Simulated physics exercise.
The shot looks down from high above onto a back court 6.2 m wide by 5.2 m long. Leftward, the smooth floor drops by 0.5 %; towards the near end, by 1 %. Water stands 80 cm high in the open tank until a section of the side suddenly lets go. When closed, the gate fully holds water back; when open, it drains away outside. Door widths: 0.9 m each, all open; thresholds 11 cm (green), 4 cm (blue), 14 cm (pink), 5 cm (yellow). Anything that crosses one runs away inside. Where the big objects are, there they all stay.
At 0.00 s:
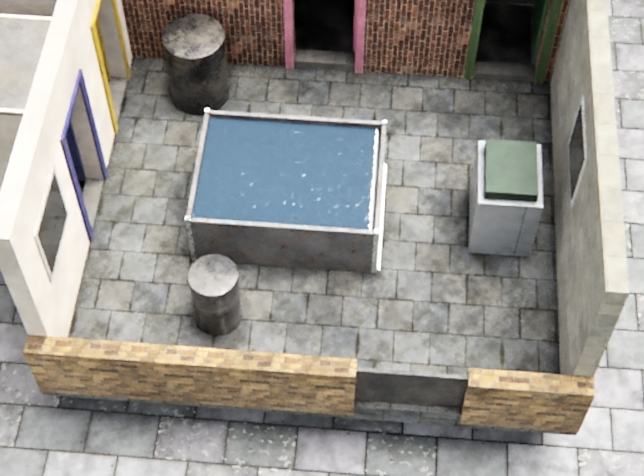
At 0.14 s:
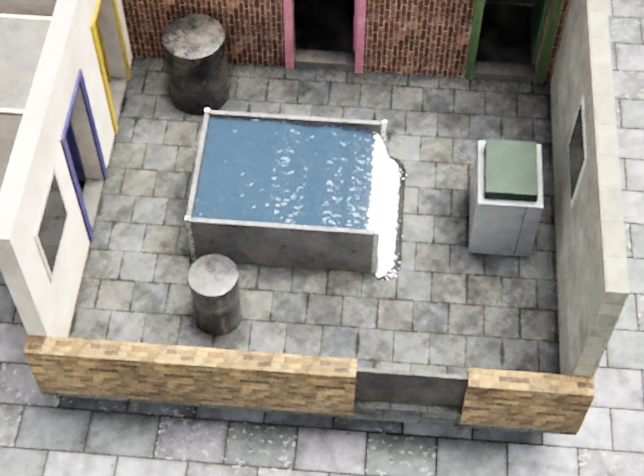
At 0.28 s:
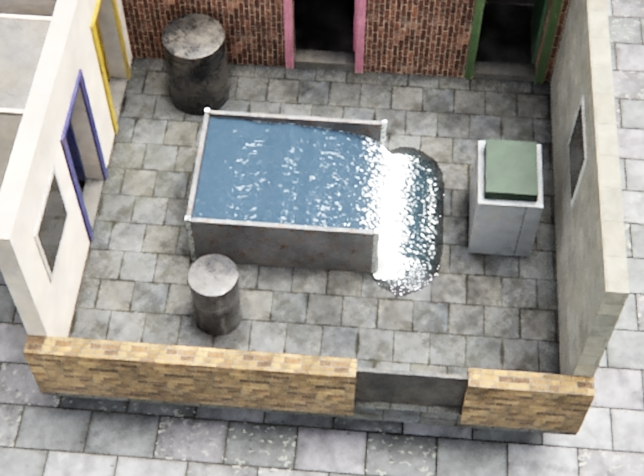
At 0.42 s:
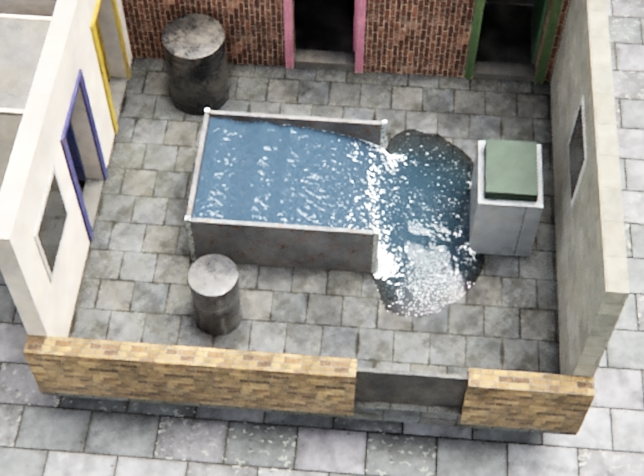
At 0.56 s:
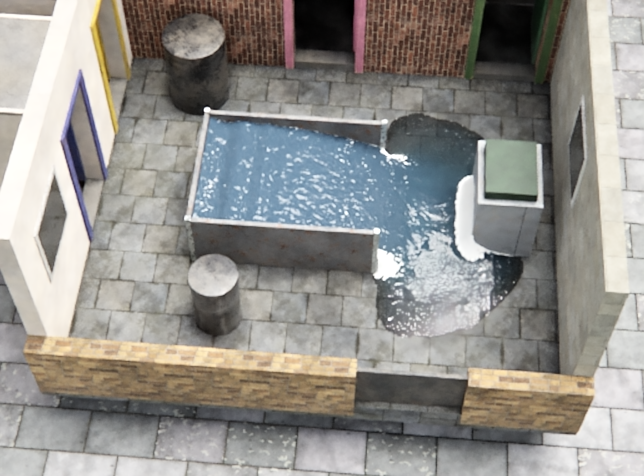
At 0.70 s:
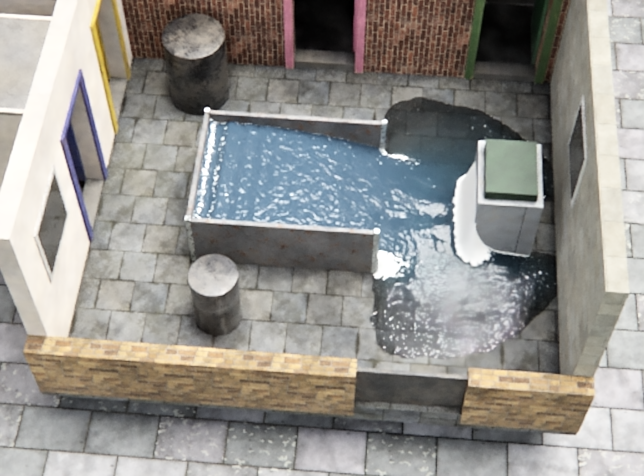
Water poured out of the right side of a raised tank in a paved courtyard, spread across the stones in a widening dark pool, and then surged around a pale box with a green top.
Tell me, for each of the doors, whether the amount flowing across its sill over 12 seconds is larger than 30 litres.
For 12 seconds: The green door, larger; the blue door, larger; the pink door, not larger; the yellow door, larger.
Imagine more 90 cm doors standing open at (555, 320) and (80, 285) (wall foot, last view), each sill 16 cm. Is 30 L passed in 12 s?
Result in order - more than that, then not enough.
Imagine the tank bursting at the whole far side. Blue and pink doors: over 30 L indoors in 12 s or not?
Versus the limit - blue: Exceeded, pink: Exceeded.
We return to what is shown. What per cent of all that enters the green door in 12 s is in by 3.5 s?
Some 80 per cent by then.
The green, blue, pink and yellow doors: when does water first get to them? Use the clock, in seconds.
The front reaches green at 1.1 s, blue at 5.0 s, pink at 2.8 s, yellow at 5.0 s.
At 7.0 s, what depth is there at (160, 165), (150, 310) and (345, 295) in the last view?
First 12 cm, then 10 cm, then 11 cm.
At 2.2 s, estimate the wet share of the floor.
Roughly 40 % of the floor.
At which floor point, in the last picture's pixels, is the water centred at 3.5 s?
I'd put it close to (416, 234).
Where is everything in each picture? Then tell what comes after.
The open tank at (289, 173) is whole and still, 80 cm deep, in the first frame.
The front is at (387, 159), 1.0 m from the gap at (377, 201); 0.4 m2 of floor is under water; 80 cm left at the back of the open tank, in the second frame.
The front is at (407, 286), 1.2 m from the gap at (376, 205); 1.6 m2 of floor is under water; 80 cm left at the back of the open tank, in the third frame.
Water pours out at (376, 206) and has run 1.6 m, to (444, 301); typically 12 cm deep outside, 80 cm at the open tank's back, in the fourth frame.
The front is at (514, 274), 2.0 m from the gap at (376, 207); 4.5 m2 of floor is under water; 75 cm left at the back of the open tank, in the fifth frame.
The front is at (556, 285), 2.6 m from the gap at (376, 207); 6.1 m2 of floor is under water; 67 cm left at the back of the open tank, in the sixth frame.
After 1.4 s water covers 35 % of the floor and is deepest (58 cm) near (560, 403); green door 6 cm at the sill, 0 L in, blue door not reached, pink door not reached, yellow door not reached.
After 2.2 s water covers 40 % of the floor and is deepest (46 cm) near (545, 402); green door 37 cm at the sill, 85 L in, blue door not reached, pink door not reached, yellow door not reached.
After 3.5 s water covers 65 % of the floor and is deepest (32 cm) near (554, 231); green door 24 cm at the sill, 250 L in, blue door not reached, pink door 5 cm at the sill, 0 L in, yellow door not reached.
After 7.0 s water covers 100 % of the floor and is deepest (22 cm) near (62, 366); green door 9 cm at the sill, 306 L in, blue door 7 cm at the sill, 4 L in, pink door 9 cm at the sill, 0 L in, yellow door 12 cm at the sill, 5 L in.
After 12.0 s water covers 100 % of the floor and is deepest (14 cm) near (62, 366); green door 5 cm at the sill, 306 L in, blue door 14 cm at the sill, 82 L in, pink door 7 cm at the sill, 0 L in, yellow door 12 cm at the sill, 153 L in.
